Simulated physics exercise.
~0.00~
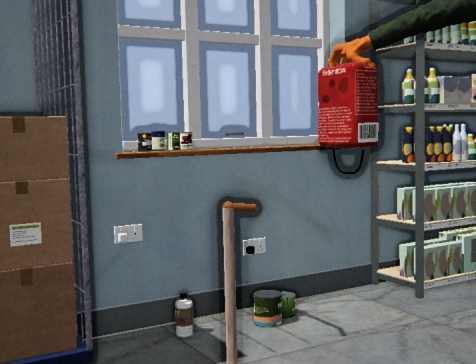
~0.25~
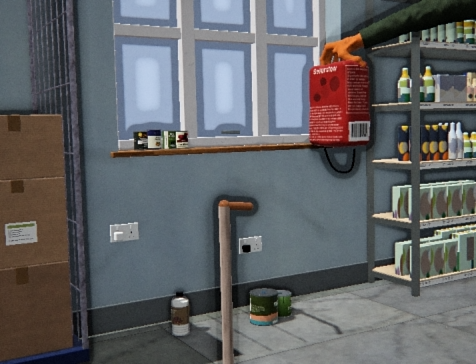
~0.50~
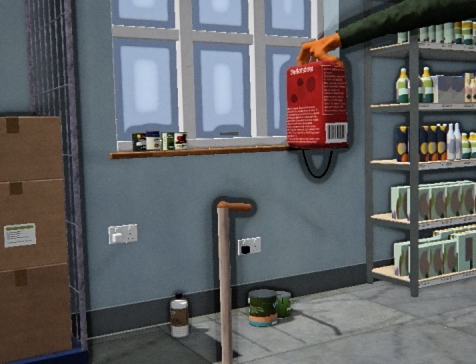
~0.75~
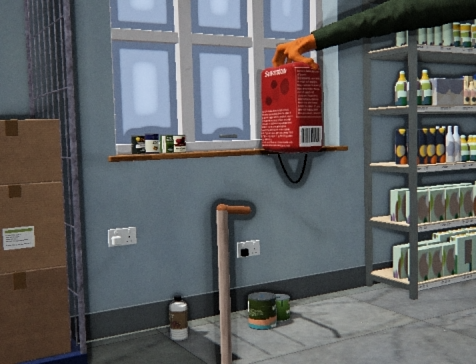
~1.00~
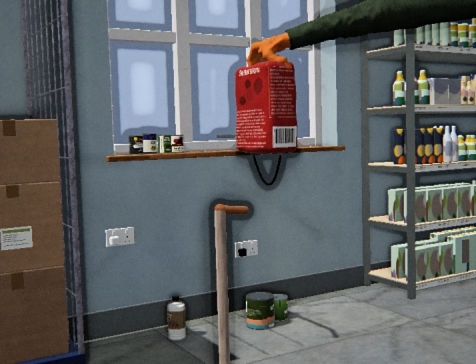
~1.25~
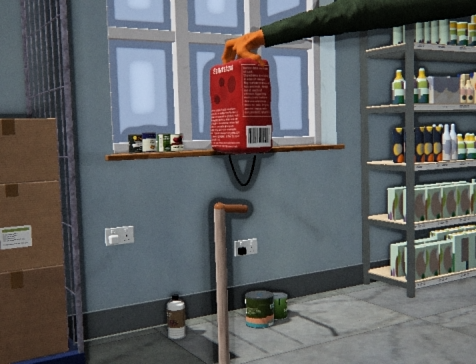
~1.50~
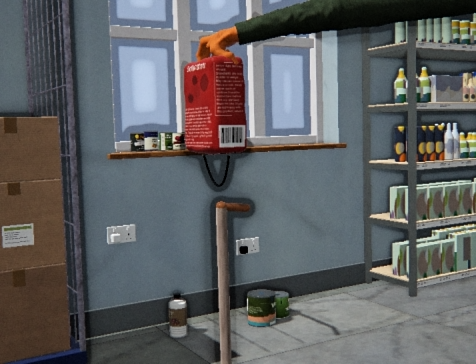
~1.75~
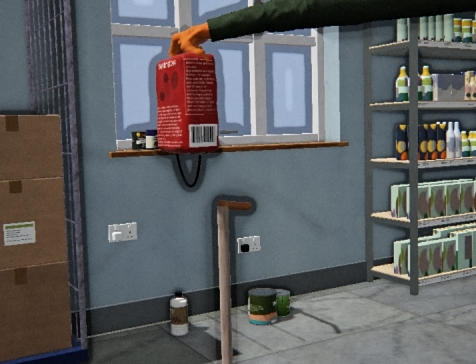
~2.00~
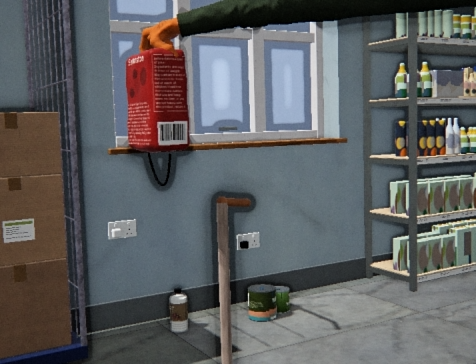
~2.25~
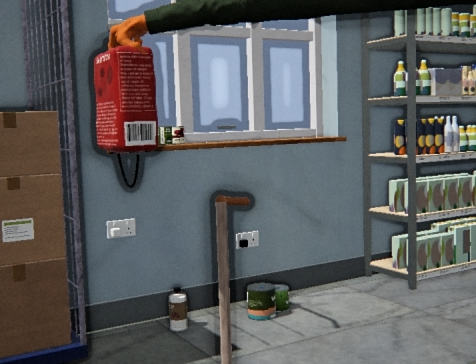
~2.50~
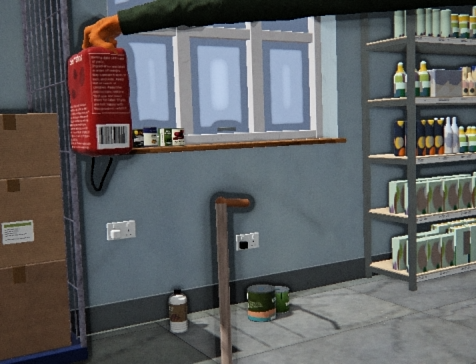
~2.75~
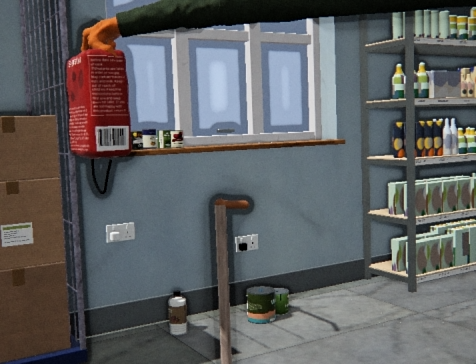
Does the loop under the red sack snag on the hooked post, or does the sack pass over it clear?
The red sack passes over the post clear. Its loop goes by above the hook without catching, and the sack ends up on the left, still held by the gloved hand.
